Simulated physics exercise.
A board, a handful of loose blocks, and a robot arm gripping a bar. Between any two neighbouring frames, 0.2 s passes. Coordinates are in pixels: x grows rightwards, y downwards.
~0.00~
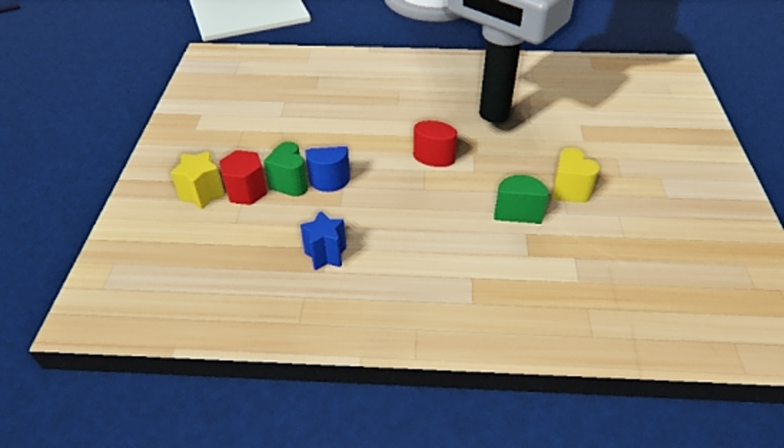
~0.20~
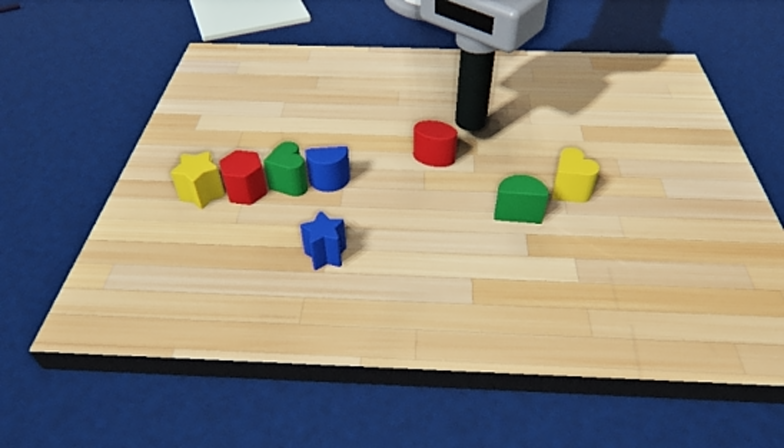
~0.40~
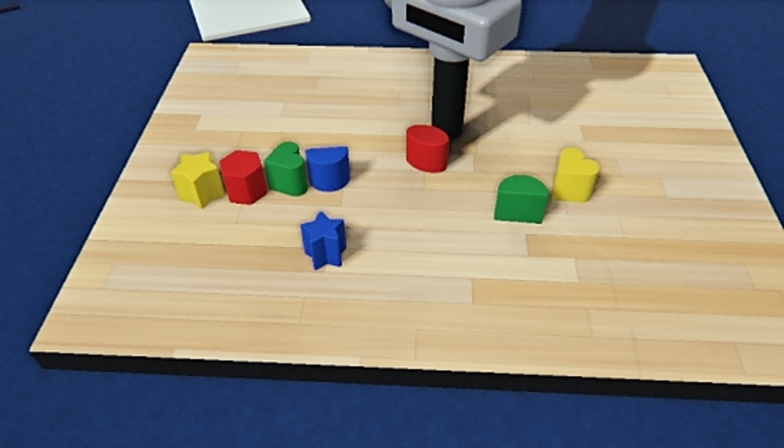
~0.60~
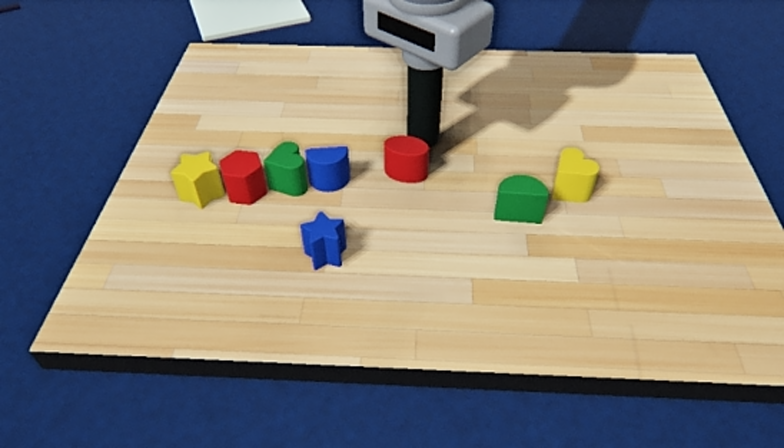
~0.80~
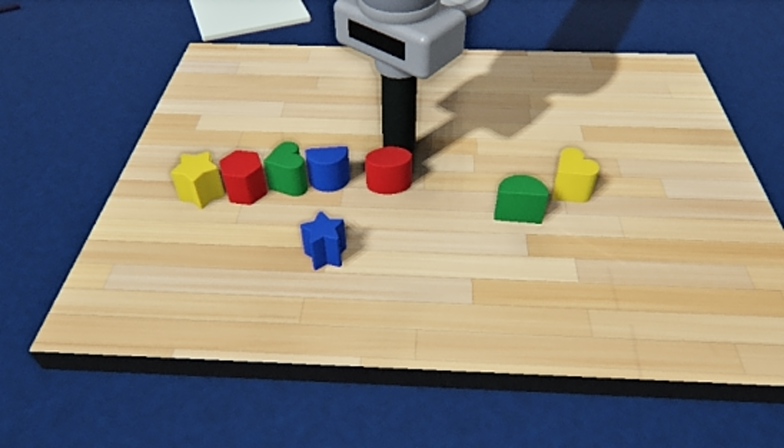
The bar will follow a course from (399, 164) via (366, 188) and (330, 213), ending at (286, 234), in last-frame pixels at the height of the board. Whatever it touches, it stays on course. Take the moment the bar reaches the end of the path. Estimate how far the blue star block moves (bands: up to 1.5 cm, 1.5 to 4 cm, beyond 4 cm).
The answer is under 1.5 cm.
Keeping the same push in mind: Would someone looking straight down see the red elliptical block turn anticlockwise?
My answer is yes.
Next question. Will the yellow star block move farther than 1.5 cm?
I expect not.
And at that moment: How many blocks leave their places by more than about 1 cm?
It should be one, as far as I can tell.
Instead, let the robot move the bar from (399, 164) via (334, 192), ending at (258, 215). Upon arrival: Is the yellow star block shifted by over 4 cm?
Final answer: No.
The first path, step by step. One third of the way, bar (365, 170); red elliptical block (371, 181), turned 30° anticlockwise.
Two thirds of the way, bar (328, 195); red elliptical block (370, 187), turned 45° anticlockwise.
At the end, bar (282, 217); yellow star block in place; blue star block in place; red elliptical block (370, 187), turned 45° anticlockwise.
